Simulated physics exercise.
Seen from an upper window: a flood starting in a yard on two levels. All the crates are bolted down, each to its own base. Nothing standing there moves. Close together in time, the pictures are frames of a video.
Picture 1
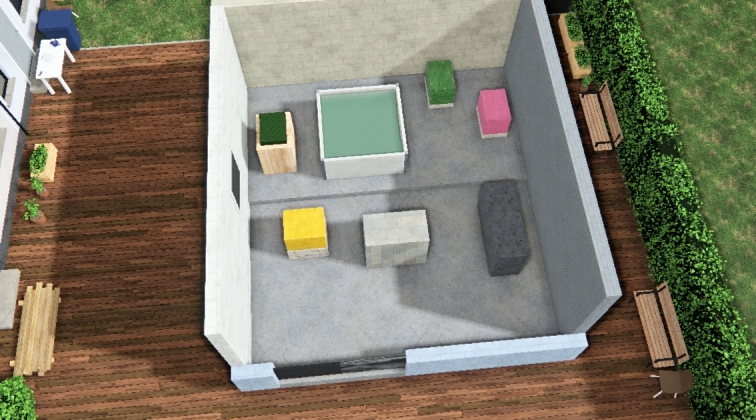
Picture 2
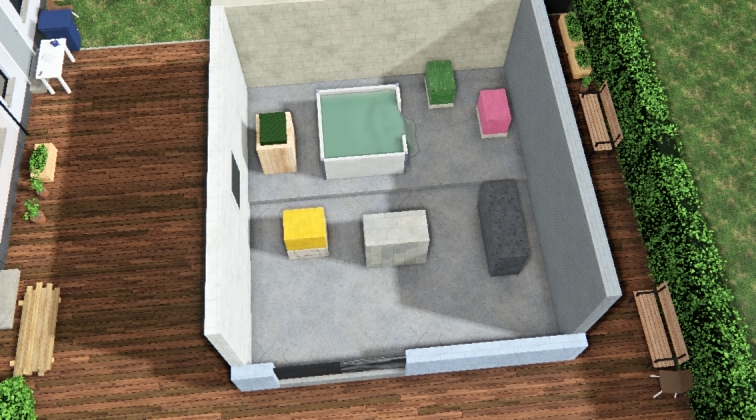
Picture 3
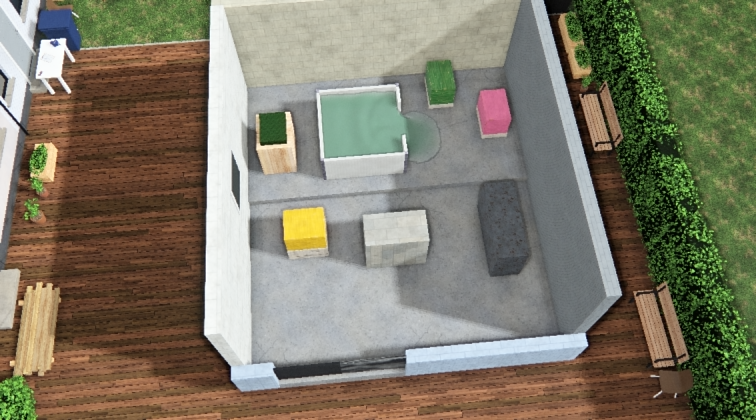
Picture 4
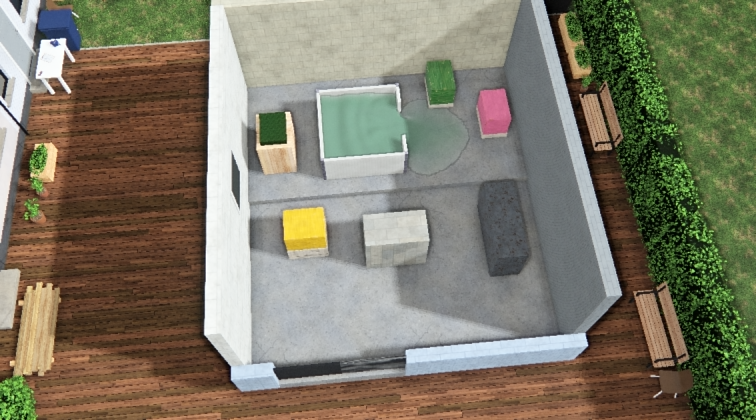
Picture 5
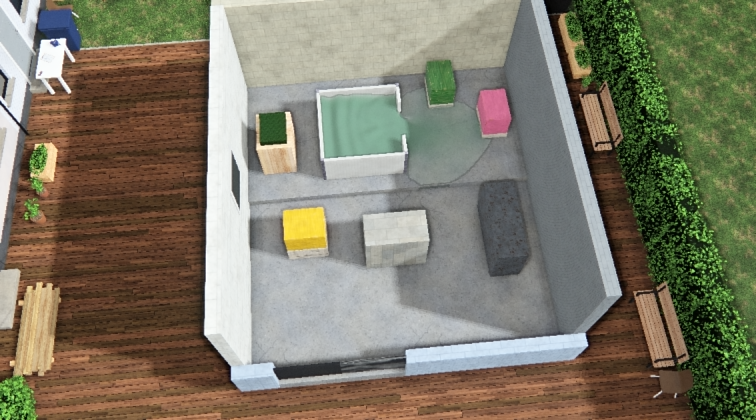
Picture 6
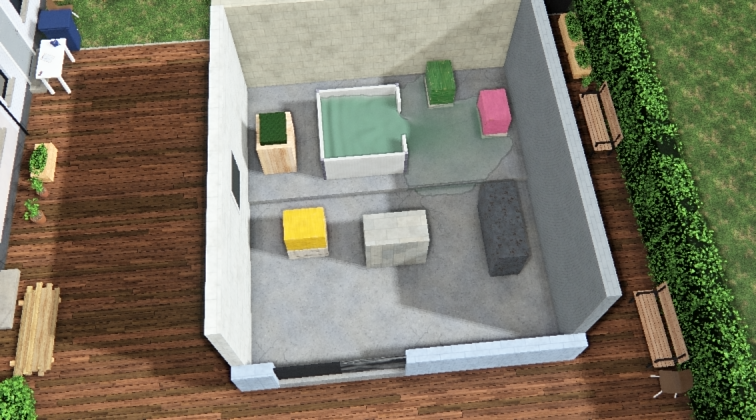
Greenish water poured out through a gap in the right side of the square white tank and spread across the grey floor in a thin, widening sheet, reaching around the green and pink blocks.
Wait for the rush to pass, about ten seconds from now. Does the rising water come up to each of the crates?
Pink crate: Reached by water, yellow crate: Kept safe, green crate: Reached by water.
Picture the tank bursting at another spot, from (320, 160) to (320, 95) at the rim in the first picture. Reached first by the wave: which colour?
It's the yellow crate.
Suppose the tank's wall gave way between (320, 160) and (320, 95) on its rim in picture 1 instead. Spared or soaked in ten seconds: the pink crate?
Outcome noted - pink crate remains untouched.
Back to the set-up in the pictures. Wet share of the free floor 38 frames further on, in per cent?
Some 80 per cent.
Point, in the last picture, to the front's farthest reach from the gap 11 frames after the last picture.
Somewhere about (548, 318).
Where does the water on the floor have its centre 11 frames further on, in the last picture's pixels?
Centre: Close to (417, 141).
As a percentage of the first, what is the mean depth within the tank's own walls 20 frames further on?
Roughly 38 %.
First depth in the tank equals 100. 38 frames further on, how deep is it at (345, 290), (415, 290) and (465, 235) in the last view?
In order: 4, 4, 4 %.
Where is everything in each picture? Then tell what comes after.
The water tank at (361, 124) is whole and still, in the first picture.
The front is at (412, 155), out from the gap at (399, 131), in the second picture.
Water pours out at (399, 133) and has run to (435, 127), in the third picture.
The front is at (465, 138), out from the gap at (399, 132), in the fourth picture.
Water pours out at (399, 133) and has run to (487, 141), in the fifth picture.
Water pours out at (399, 132) and has run to (508, 146), in the sixth picture.
A moment on, water covers 20 % of the floor; the pink crate water round its plinth, the yellow crate not reached, the green crate water round its plinth.
Next, water covers 30 % of the floor; the pink crate water round its plinth, the yellow crate not reached, the green crate water round its plinth.
Then, water covers 35 % of the floor; the pink crate water round its plinth, the yellow crate not reached, the green crate water round its plinth.
Later, water covers 80 % of the floor; the pink crate water round its plinth, the yellow crate water round its plinth, the green crate water round its plinth.
In the end, water covers 95 % of the floor; the pink crate was topped, the yellow crate stayed above the water, the green crate was topped.
